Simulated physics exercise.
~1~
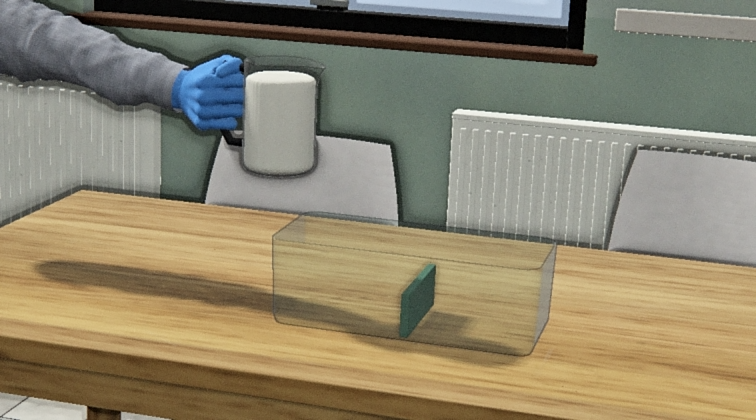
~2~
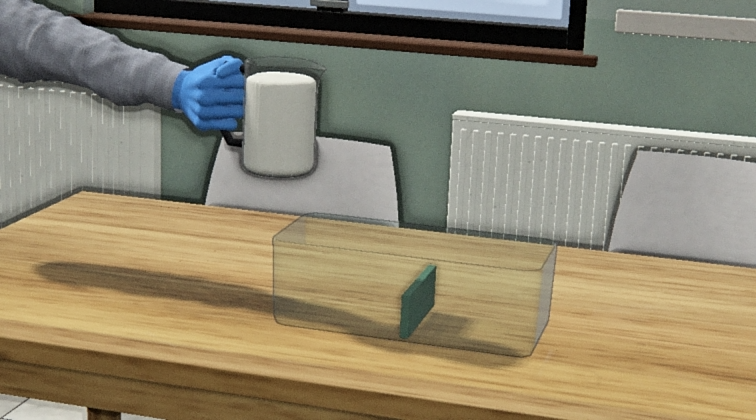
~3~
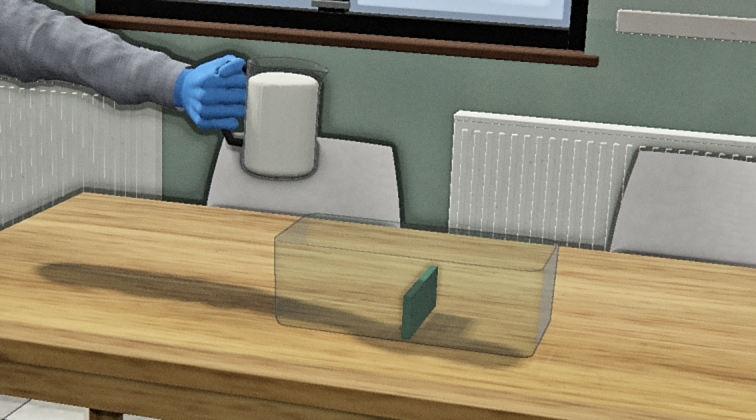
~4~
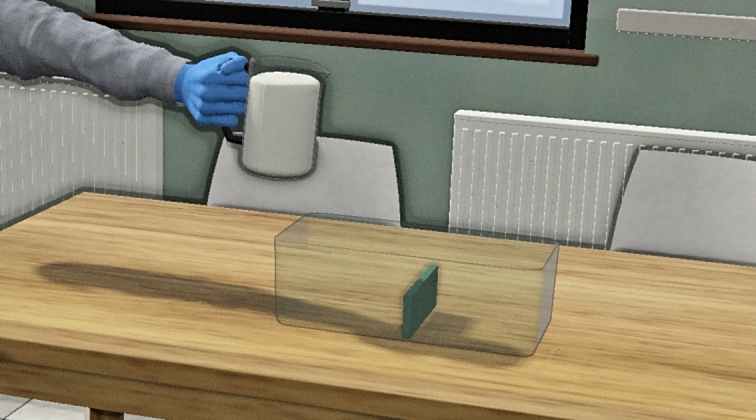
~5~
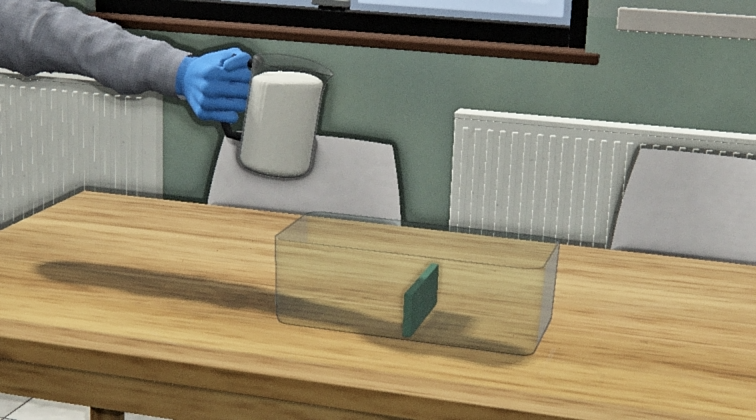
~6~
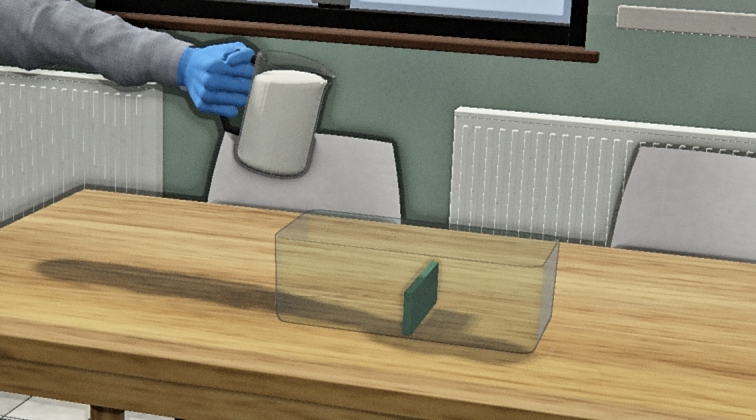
In the video, a blue-gloved hand holds a jug of milk by its handle above the left end of a clear basin with a low green wall, then slowly tilts the jug slightly to the right.
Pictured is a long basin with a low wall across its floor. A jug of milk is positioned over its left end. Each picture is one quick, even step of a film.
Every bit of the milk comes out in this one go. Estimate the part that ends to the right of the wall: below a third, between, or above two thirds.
The share right of the wall falls short of one third.
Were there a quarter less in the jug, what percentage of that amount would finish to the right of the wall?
Roughly 5 in a hundred.
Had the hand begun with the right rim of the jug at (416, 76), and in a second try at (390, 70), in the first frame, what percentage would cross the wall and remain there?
Roughly 100 per cent, then roughly 95 per cent.
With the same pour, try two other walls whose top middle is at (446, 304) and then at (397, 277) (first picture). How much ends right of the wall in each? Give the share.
Try one about 10 %, try two about 20 %.
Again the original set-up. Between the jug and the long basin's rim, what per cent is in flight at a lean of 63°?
It comes to around 10 per cent.
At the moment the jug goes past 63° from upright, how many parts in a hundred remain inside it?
It comes to 90 per cent or so.
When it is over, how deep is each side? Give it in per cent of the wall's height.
50 per cent left, 0 per cent right.
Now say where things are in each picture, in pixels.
In the first picture, tilt 0°; pouring edge (325, 67); surface from (250, 74) to (316, 81); the long basin's rim runs from (289, 225) to (549, 256); the wall's top is at (419, 280).
In the second picture, tilt 1°; pouring edge (326, 68); surface from (251, 75) to (316, 81).
In the third picture, tilt 2°; pouring edge (329, 70); surface from (253, 76) to (318, 83).
In the fourth picture, tilt 4°; pouring edge (331, 72); surface from (255, 76) to (320, 83).
In the fifth picture, tilt 8°; pouring edge (334, 74); surface from (256, 76) to (324, 81).
In the sixth picture, tilt 12°; pouring edge (336, 76); surface from (259, 77) to (327, 81).
A moment on, the jug is tipped part way and 89 per cent is still to pour, 2 is left of the wall and 0 right of it.
Next, the jug is tipped on its side and 47 per cent is still to pour, 33 is left of the wall and 0 right of it.
Then the jug is tipped right over and 9 per cent is still to pour, 81 is left of the wall and 2 right of it.
Later the jug is tipped right over and 1 per cent is still to pour, 94 is left of the wall and 2 right of it.
In the end 95 per cent lies left of the wall, 2 right of it and 3 outside.
